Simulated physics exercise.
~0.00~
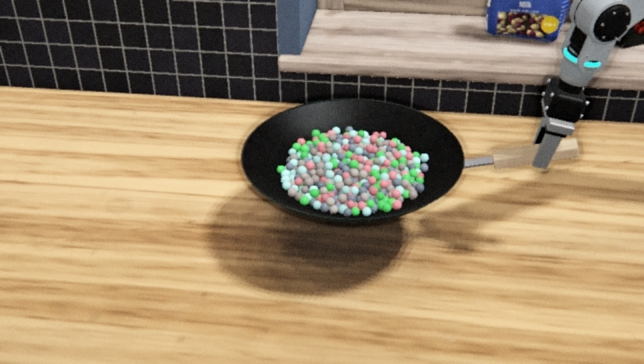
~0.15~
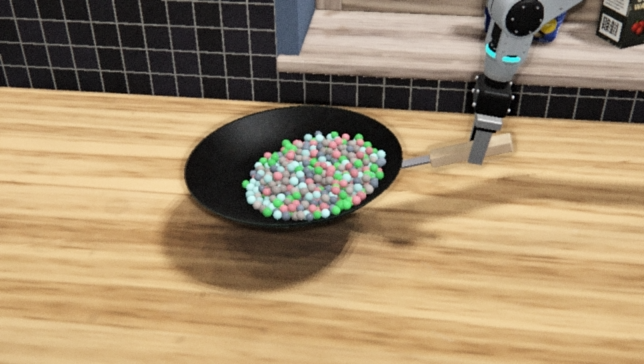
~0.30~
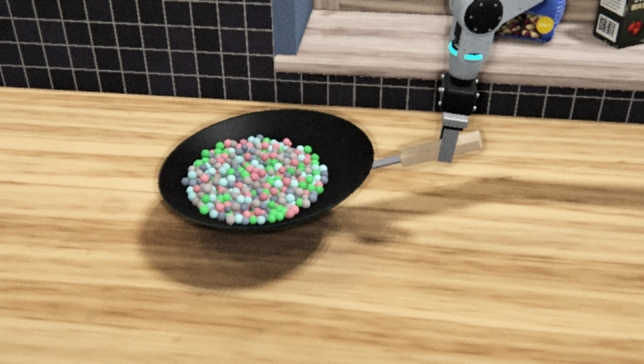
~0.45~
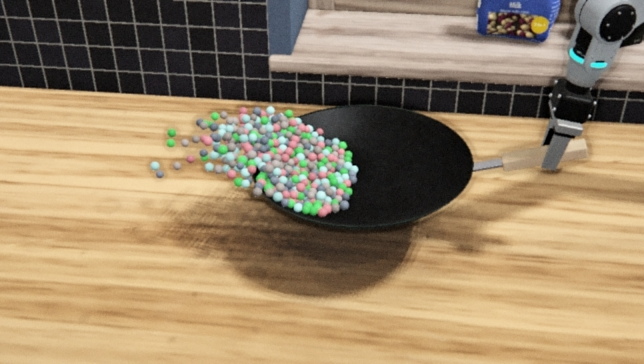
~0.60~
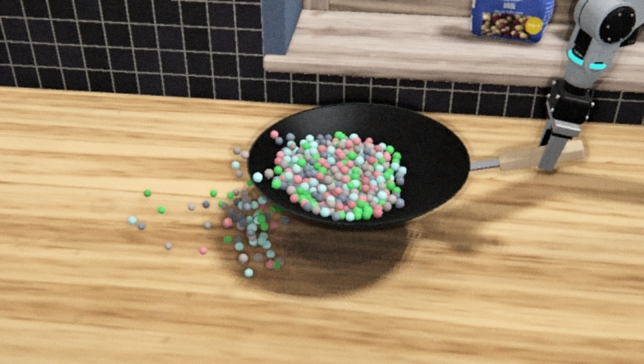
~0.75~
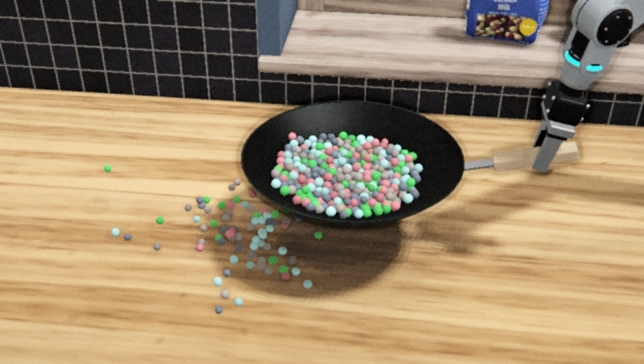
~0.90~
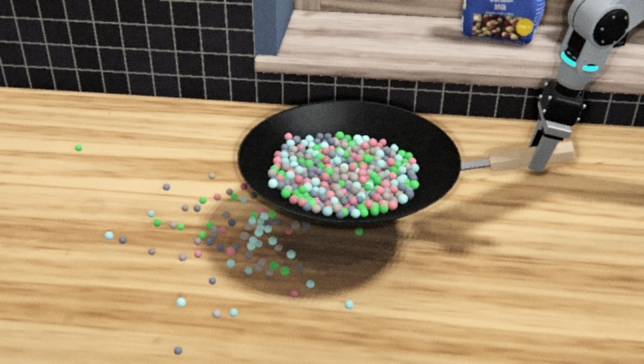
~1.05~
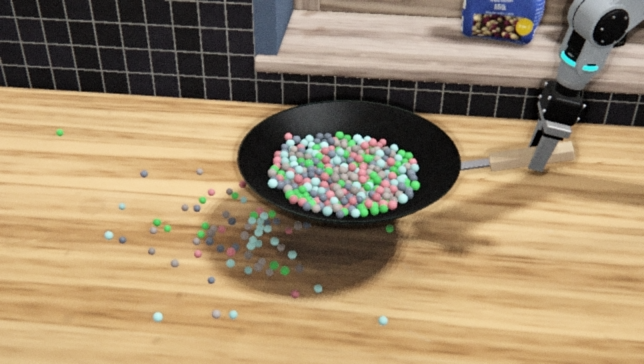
We see a robotic arm move a black wok of small coloured balls left above a wooden counter, then swing it back right, sending some over the left rim to scatter across the counter, while most settle in the wok as it stays still.
